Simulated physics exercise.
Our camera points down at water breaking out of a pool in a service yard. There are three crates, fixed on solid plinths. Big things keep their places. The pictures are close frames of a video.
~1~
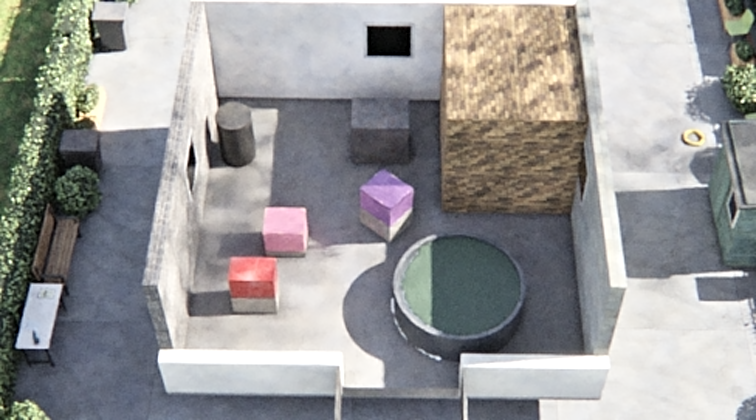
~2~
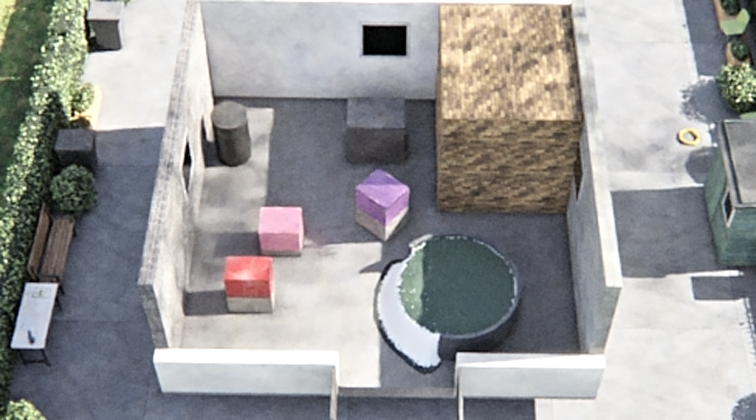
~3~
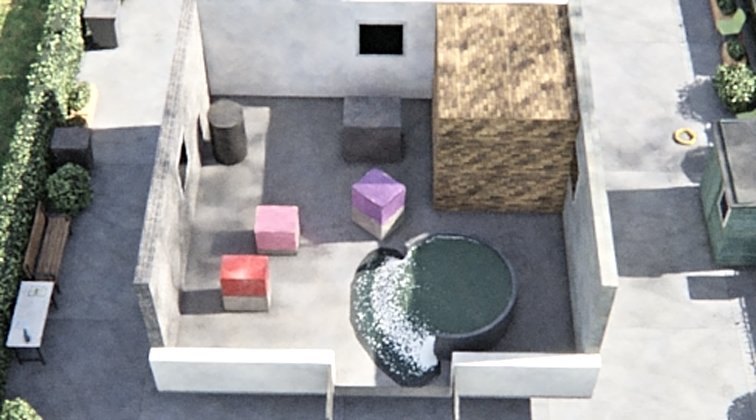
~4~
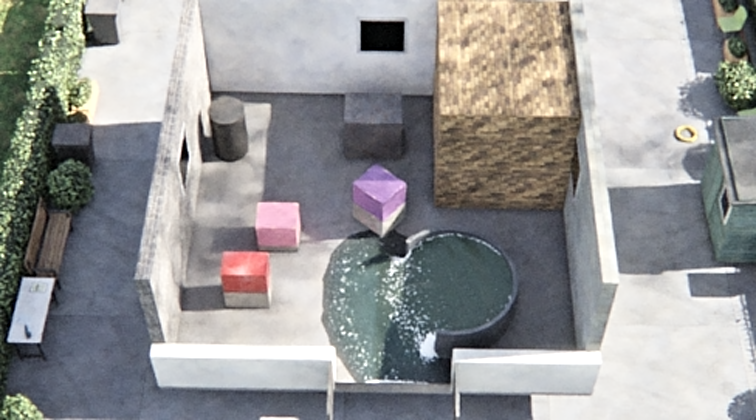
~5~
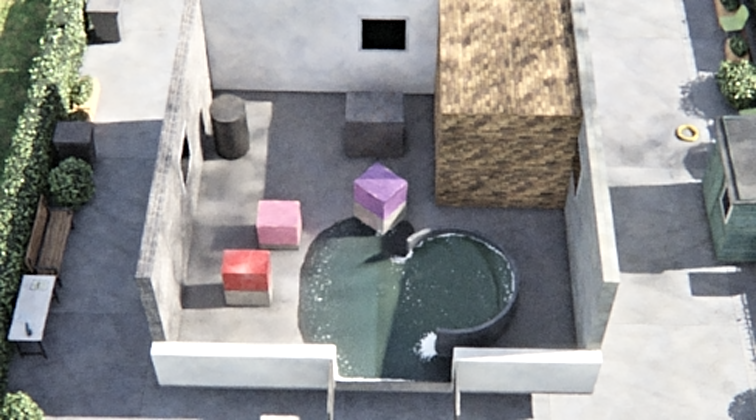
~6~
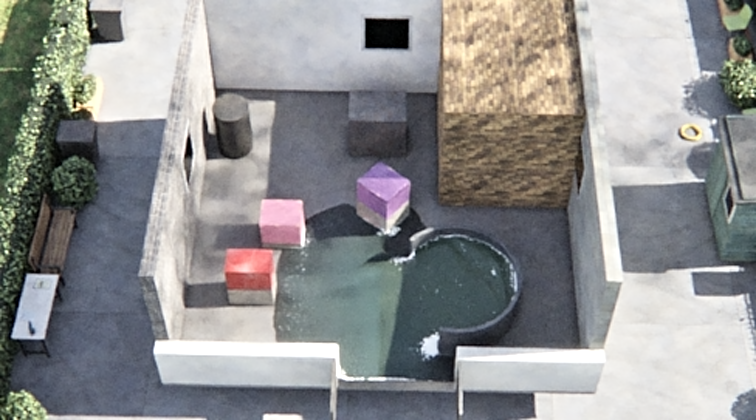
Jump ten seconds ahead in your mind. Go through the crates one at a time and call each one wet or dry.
The purple crate is dry. The pink crate is wet. The red crate is dry.
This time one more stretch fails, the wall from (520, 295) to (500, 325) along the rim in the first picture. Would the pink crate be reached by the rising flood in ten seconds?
Looks like the pink crate holds out.
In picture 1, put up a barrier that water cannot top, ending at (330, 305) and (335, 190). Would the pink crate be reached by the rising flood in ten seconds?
Well, pink stays untouched then.
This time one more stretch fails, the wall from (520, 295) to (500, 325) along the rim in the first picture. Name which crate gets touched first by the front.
First comes the purple one.
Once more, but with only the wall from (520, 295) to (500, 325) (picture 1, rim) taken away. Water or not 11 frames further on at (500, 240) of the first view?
Outcome: Submerged.
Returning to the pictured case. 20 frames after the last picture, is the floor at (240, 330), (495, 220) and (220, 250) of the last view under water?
First spot swamped, second spot clear, third spot swamped.
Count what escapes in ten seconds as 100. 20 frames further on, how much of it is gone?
Around 70 percent.
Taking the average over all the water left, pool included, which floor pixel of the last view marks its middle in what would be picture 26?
Centre of the water: Near (298, 274).
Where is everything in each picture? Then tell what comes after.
Still water in the pool at (459, 286), in the first frame.
The front is at a hidden place, out from the gap at (395, 312), in the second frame.
The front is at (377, 252), out from the gap at (391, 312), in the third frame.
Water pours out at (392, 310) and has run to (372, 234), in the fourth frame.
Water pours out at (393, 309) and has run to (345, 224), in the fifth frame.
The front is at (306, 225), out from the gap at (395, 308), in the sixth frame.
A moment on, water covers 40 % of the floor; the purple crate water round its plinth, the pink crate water round its plinth, the red crate water round its plinth.
Next, water covers 50 % of the floor; the purple crate water round its plinth, the pink crate water round its plinth, the red crate water round its plinth.
Then, water covers 60 % of the floor; the purple crate water round its plinth, the pink crate water round its plinth, the red crate water round its plinth.
Later, water covers 75 % of the floor; the purple crate water round its plinth, the pink crate water round its plinth, the red crate water round its plinth.
In the end, water covers 90 % of the floor; the purple crate stayed above the water, the pink crate was topped, the red crate stayed above the water.
